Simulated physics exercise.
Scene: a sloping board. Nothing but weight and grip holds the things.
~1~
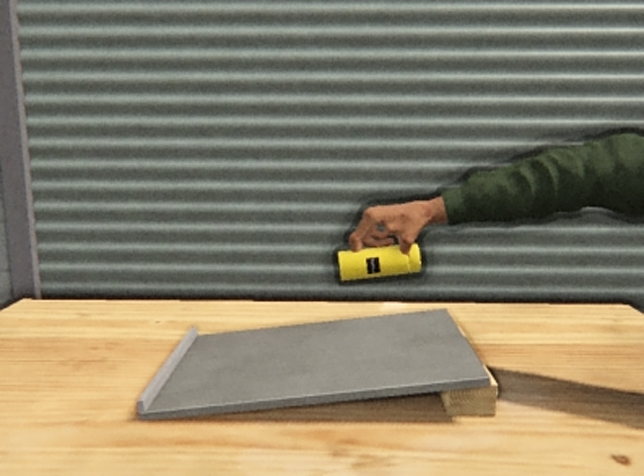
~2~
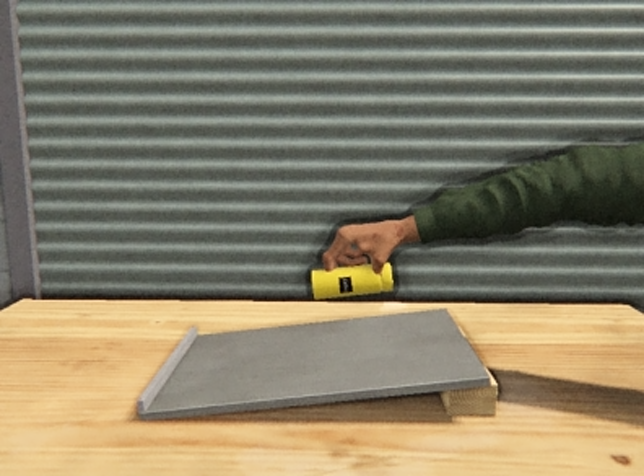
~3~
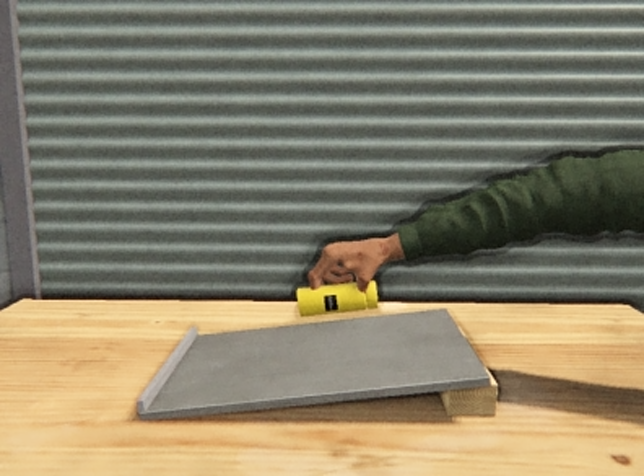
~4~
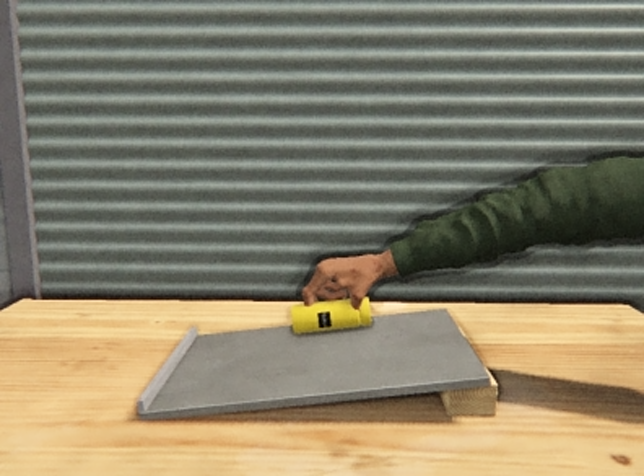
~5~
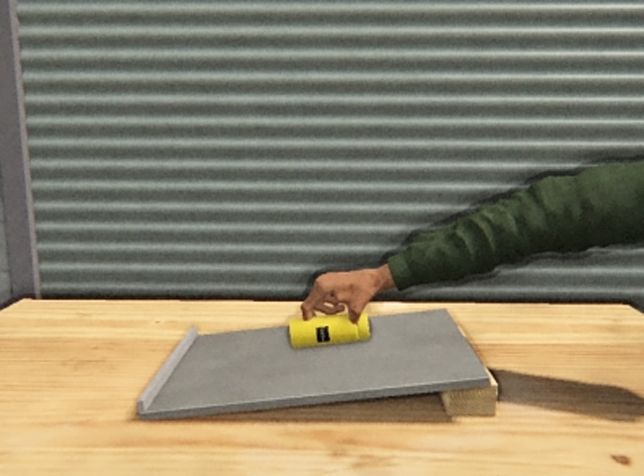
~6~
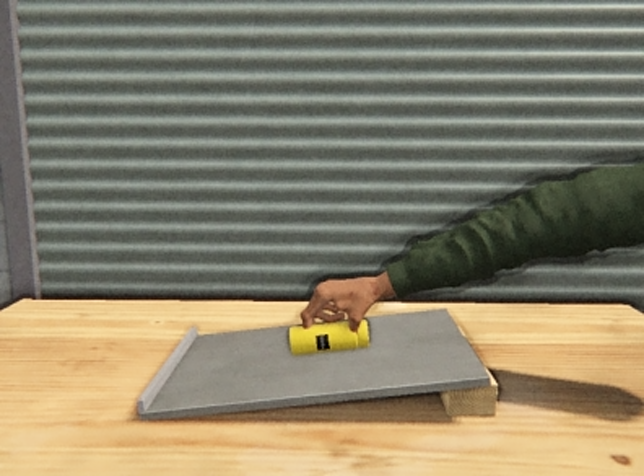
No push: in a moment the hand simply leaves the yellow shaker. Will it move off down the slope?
No - it will hold.
Then, 0.20 s later than the last frame, all is still.
Then, 0.50 s later than the last frame, yellow shaker resting near (329, 338).
When it is over, it is as before. End places, in pixels of the last picture, yellow shaker near (329, 338). The yellow shaker keeps its place.
